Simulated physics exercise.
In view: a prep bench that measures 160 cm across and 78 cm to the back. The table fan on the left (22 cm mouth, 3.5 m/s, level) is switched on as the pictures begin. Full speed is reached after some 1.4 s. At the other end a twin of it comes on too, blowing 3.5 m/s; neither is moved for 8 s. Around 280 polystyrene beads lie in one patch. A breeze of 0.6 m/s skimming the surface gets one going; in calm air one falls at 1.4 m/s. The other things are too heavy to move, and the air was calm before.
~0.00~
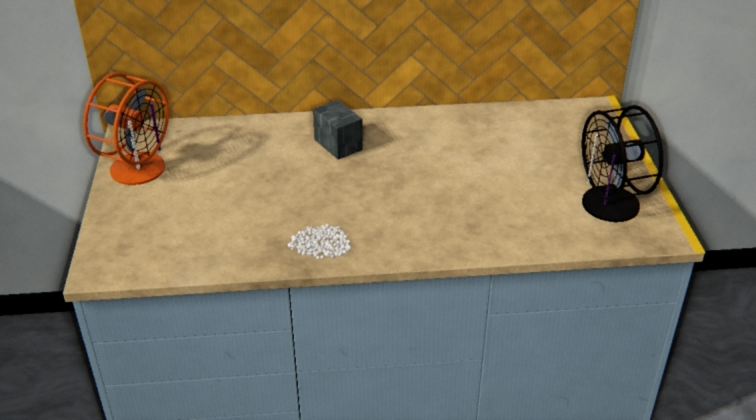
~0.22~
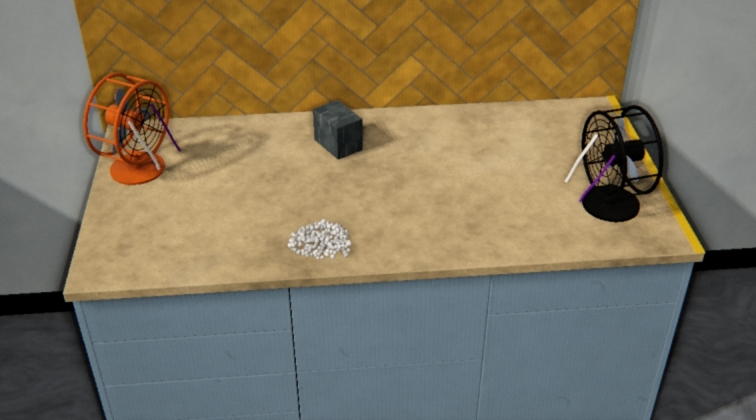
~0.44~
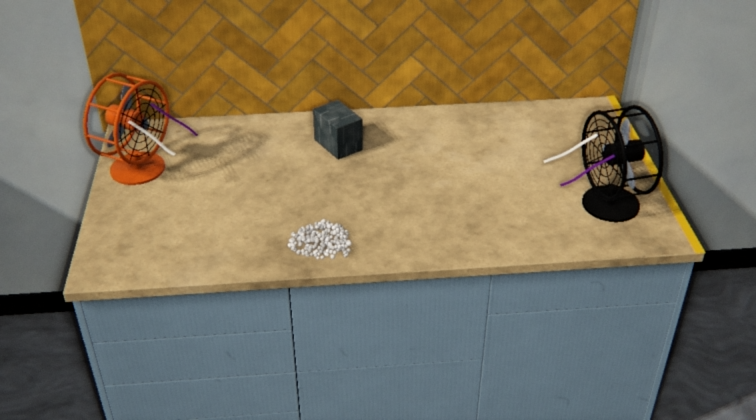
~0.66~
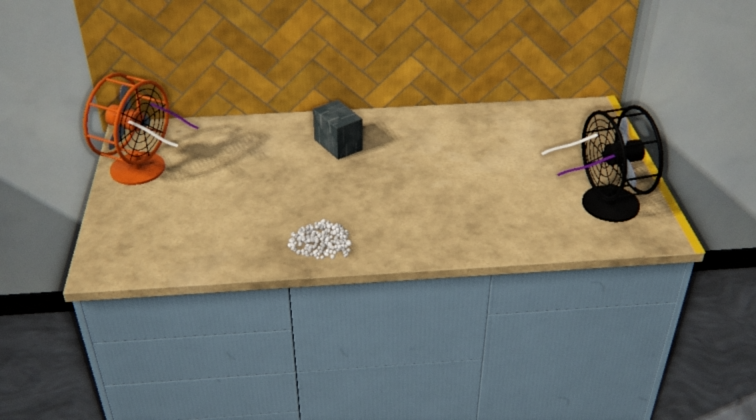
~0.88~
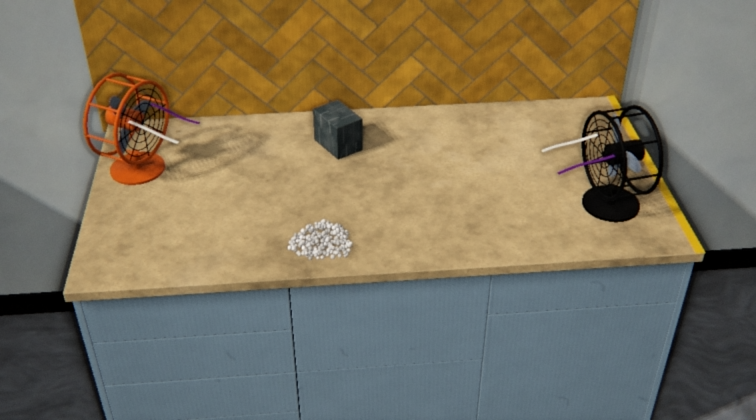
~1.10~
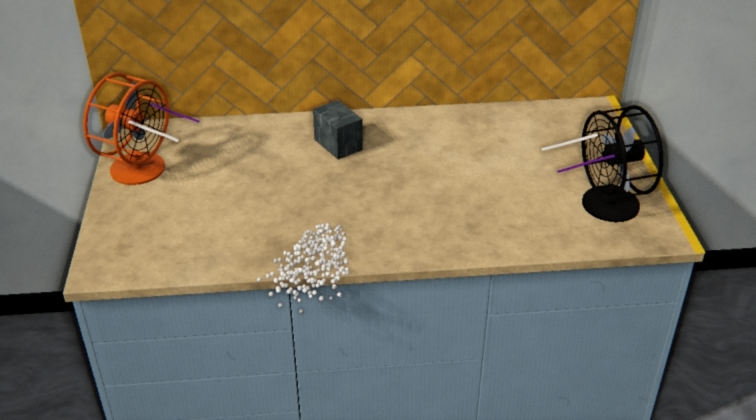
A prep bench with a pale brown top and blue-grey cabinet fronts stands before yellow-brown herringbone tiles, seen from above and in front by a still camera. An orange table fan stands at left, a black one at right, a dark block near the back and a patch of white beads near the front. Streamers on both fans stretch inward, then most beads scatter toward the front edge.
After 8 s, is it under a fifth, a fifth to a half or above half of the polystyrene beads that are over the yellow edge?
The share over the yellow edge is under a fifth.
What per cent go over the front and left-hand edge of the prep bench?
About 100 % front, 0 % left-hand.
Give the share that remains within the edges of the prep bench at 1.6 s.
Some 0 per cent.
After 1.6 s the count stands so, 0 % are over the yellow edge.
After 2.6 s the count stands so, 0 % are over the yellow edge.
After 4.4 s the count stands so, 0 % are over the yellow edge.
After 8.0 s, at the end, 0 % are over the yellow edge.
